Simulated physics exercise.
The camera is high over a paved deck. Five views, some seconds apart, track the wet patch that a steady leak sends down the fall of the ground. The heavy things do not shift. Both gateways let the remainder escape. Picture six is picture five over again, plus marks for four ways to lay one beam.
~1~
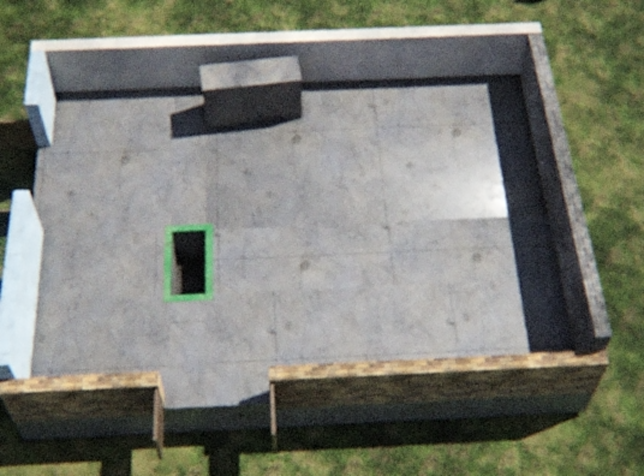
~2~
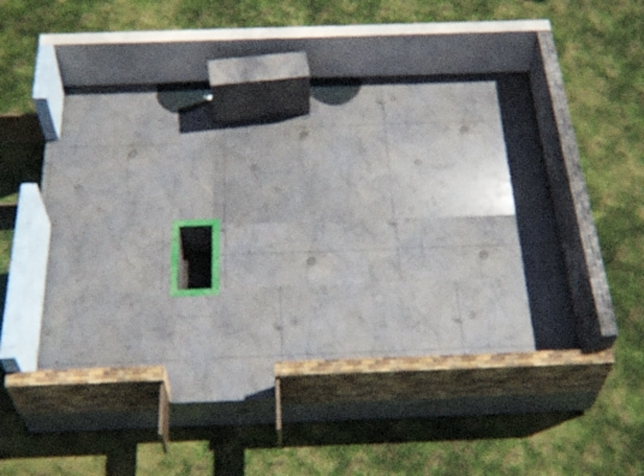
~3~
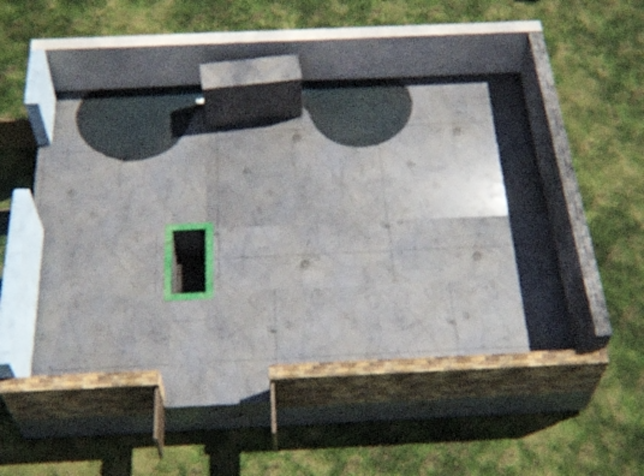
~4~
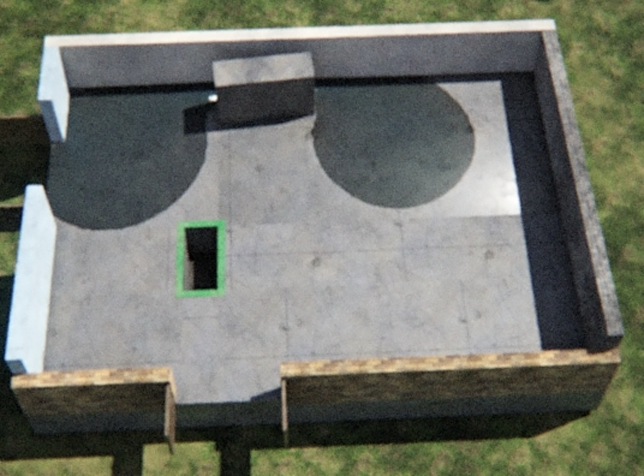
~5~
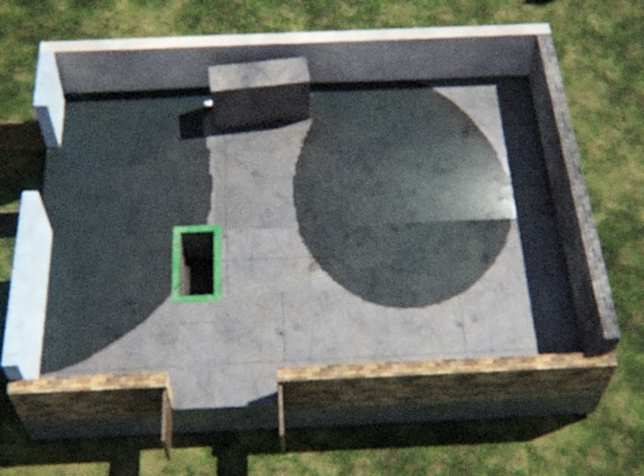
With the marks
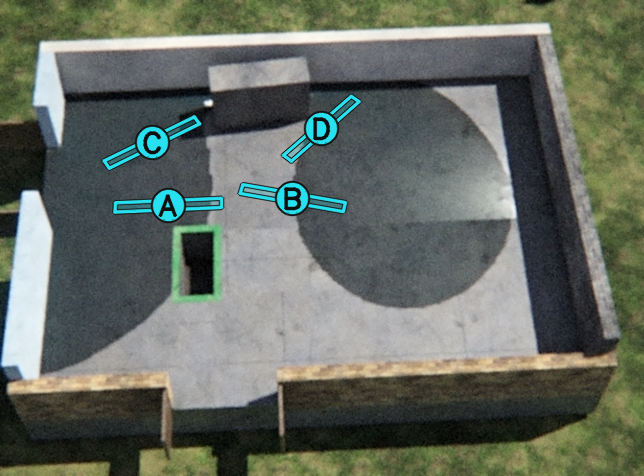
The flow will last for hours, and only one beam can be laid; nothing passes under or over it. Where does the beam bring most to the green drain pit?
The best spot is D.
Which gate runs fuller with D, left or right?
The right gate.
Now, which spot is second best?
It is B.
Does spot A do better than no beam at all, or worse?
Spot A is worse.
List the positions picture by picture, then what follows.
Outfall partly hidden; green drain pit at (189, 262); open gate at (217, 393); open gate at (47, 188); 1 % of the ground is wet; green drain pit still dry.
Water covers 3 % of the ground and shows as far out as (165, 97); green drain pit still dry.
Water covers 11 % of the ground and shows as far out as (88, 137); green drain pit still dry.
Water covers 26 % of the ground and shows as far out as (56, 204); green drain pit still dry.
Water covers 46 % of the ground and shows as far out as (52, 361); green drain pit still dry.
On the marked copy, A from (115, 207) to (221, 202); B from (241, 189) to (344, 207); C from (106, 164) to (196, 120); D from (287, 158) to (355, 98).
For spot A, about 2 % of the stream runs into the green drain pit, about 90 % out by the gates.
For spot B, about 7 % of the stream runs into the green drain pit, about 86 % out by the gates.
For spot C, about 2 % of the stream runs into the green drain pit, about 90 % out by the gates.
For spot D, about 11 % of the stream runs into the green drain pit, about 82 % out by the gates.
